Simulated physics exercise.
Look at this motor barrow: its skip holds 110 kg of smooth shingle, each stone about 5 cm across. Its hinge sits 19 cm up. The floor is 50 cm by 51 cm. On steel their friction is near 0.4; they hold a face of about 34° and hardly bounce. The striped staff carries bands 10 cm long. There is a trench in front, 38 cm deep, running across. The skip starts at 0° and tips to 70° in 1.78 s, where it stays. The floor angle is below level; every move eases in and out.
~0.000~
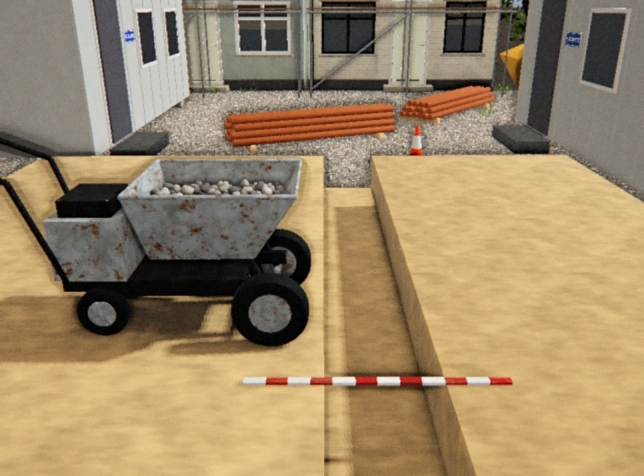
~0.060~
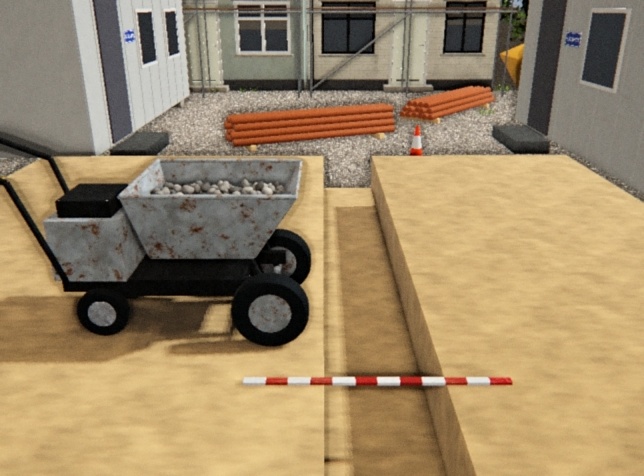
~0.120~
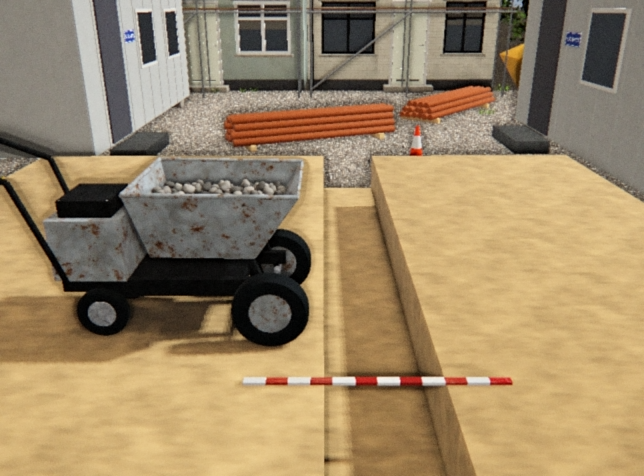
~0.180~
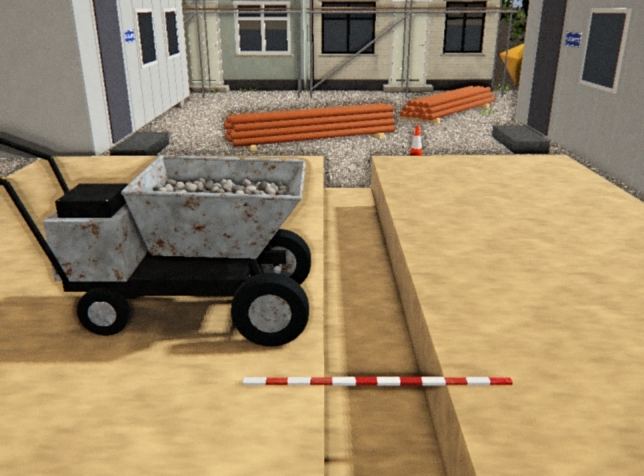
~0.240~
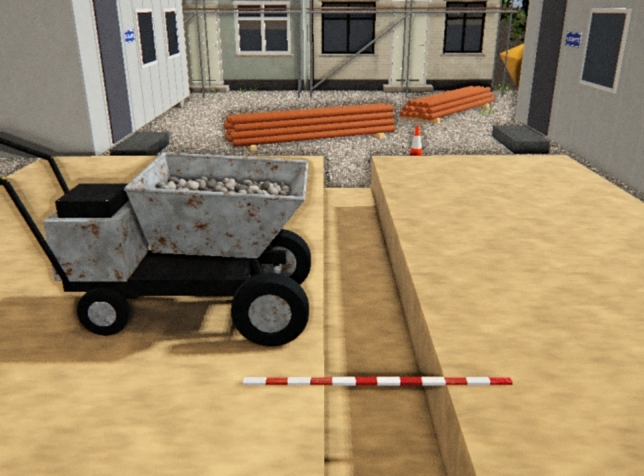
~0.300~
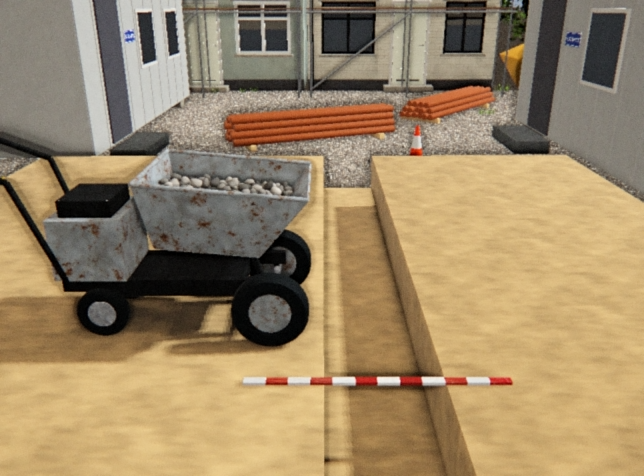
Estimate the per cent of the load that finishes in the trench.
Roughly 67 percent.
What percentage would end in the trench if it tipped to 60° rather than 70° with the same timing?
It comes out at about 45 percent.
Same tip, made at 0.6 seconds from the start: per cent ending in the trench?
Close to 40 per cent then.
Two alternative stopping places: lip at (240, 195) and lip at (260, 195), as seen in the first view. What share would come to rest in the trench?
First spot about 100, second spot about 95 per cent.
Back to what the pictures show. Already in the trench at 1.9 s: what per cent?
About 20 per cent by then.
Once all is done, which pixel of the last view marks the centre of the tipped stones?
Roughly at pixel (407, 358).
After 1.3 s the floor is at 59°; 100 % in the skip; the foremost stones are at (388, 254).
After 1.9 s the floor is at 70°; 59 % in the skip, 21 % in the trench, 20 % past the trench; the foremost stones are at (499, 307).
After 2.2 s the floor is at 70°; 32 % in the skip, 35 % in the trench, 33 % past the trench; the foremost stones are at (558, 304).
After 4.2 s the floor is at 70°; 0 % in the skip, 67 % in the trench, 33 % past the trench; the foremost stones are at (585, 299).
